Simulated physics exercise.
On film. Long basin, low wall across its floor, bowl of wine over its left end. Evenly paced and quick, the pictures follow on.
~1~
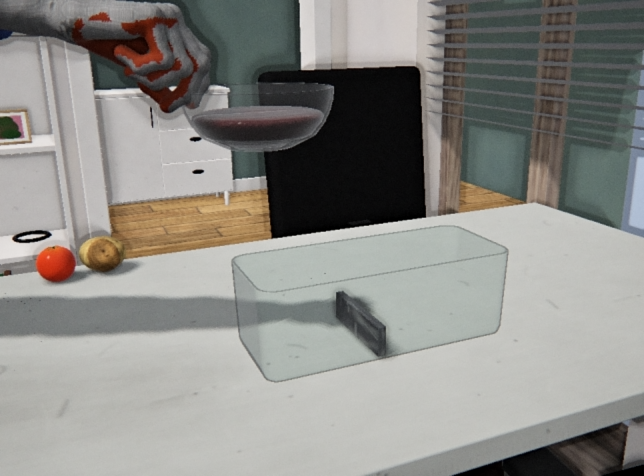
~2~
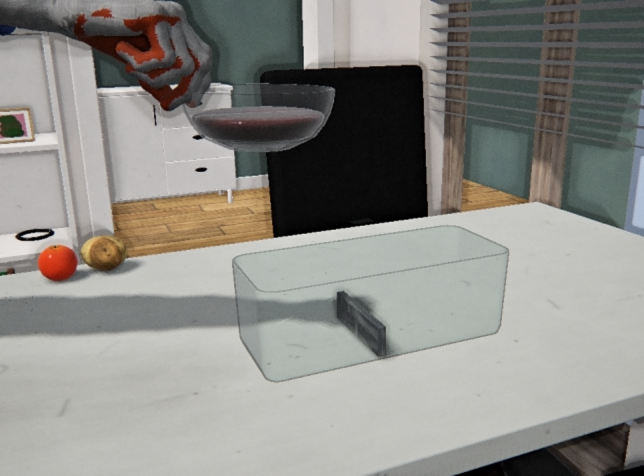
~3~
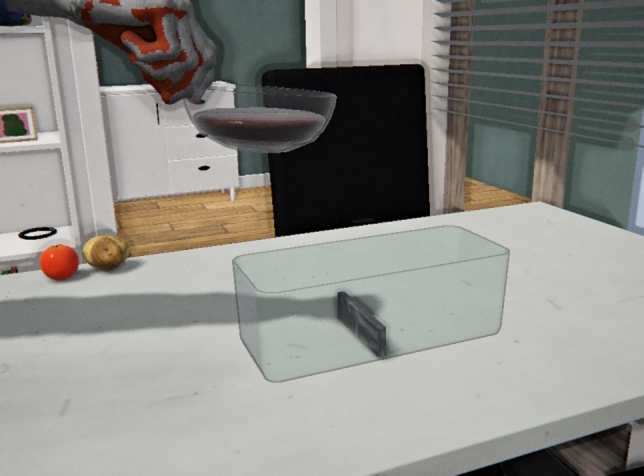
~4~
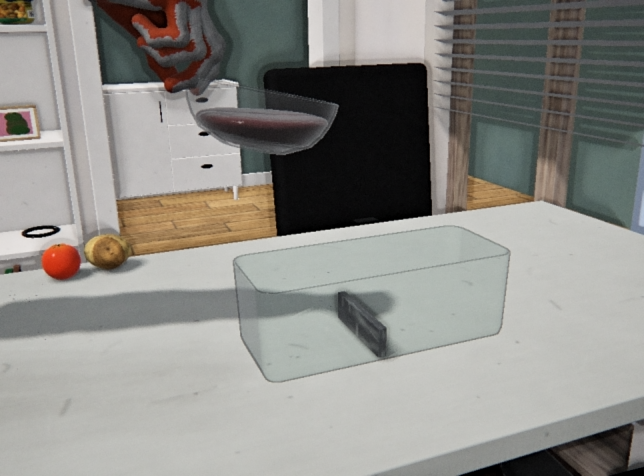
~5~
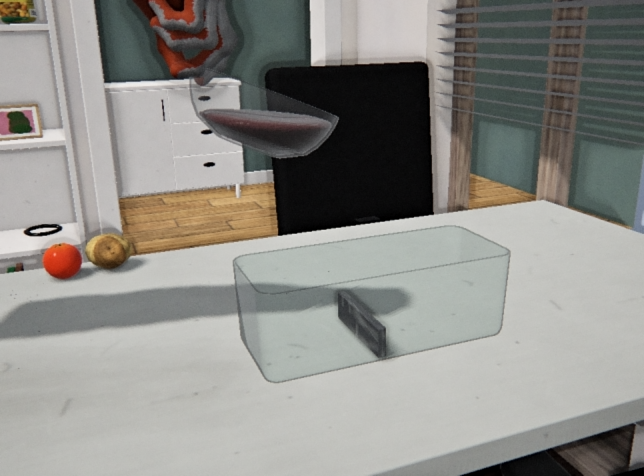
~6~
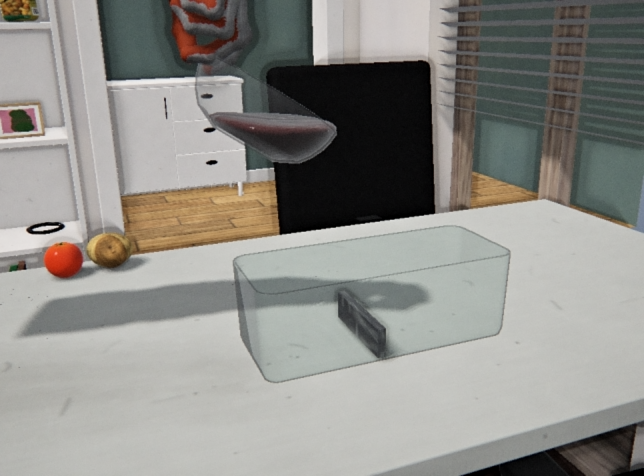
A gloved hand tilts a clear bowl of dark wine rightward above a long glass basin.
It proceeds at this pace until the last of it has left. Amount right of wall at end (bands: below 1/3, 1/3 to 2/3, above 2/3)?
Lands in the middle band.
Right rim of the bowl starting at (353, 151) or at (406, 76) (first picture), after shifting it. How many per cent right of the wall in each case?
About 70 % the first time, about 85 % the second.
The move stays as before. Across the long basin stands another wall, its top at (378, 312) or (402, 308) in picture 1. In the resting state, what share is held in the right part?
Well, it's close to 25 per cent for the first one, then 20 per cent for the other.
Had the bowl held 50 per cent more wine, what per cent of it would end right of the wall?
65 in a hundred.
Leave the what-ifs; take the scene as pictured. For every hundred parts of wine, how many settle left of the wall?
Share approx. 40 %.
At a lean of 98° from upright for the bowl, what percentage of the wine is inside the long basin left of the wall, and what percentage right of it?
Left 10 per cent, right 50 per cent.
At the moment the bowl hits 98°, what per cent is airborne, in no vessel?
About 35 %.
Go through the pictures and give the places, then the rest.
In the first picture, it leans 0°; its right rim is at (327, 87); the wine meets the walls at (190, 118) and (318, 109); the long basin's rim runs from (244, 276) to (481, 238); the wall's top is at (359, 309).
In the second picture, it leans 2°; its right rim is at (328, 89); the wine meets the walls at (190, 117) and (319, 111).
In the third picture, it leans 6°; its right rim is at (329, 96); the wine meets the walls at (192, 116) and (320, 114).
In the fourth picture, it leans 13°; its right rim is at (331, 105); the wine meets the walls at (196, 113) and (322, 117).
In the fifth picture, it leans 22°; its right rim is at (331, 118); the wine meets the walls at (199, 113) and (326, 120).
In the sixth picture, it leans 34°; its right rim is at (329, 133); the wine meets the walls at (209, 116) and (321, 121); 3 per cent is over the edge.
A moment on, the bowl is tipped on its side and 6 per cent is still to pour, 9 is left of the wall and 48 right of it.
Next, the bowl is tipped right over and 0 per cent is still to pour, 41 is left of the wall and 57 right of it.
Then the bowl is tipped right over and 0 per cent is still to pour, 41 is left of the wall and 57 right of it.
Later the bowl is tipped right over and 0 per cent is still to pour, 41 is left of the wall and 57 right of it.
In the end 41 per cent lies left of the wall, 57 right of it and 2 outside.
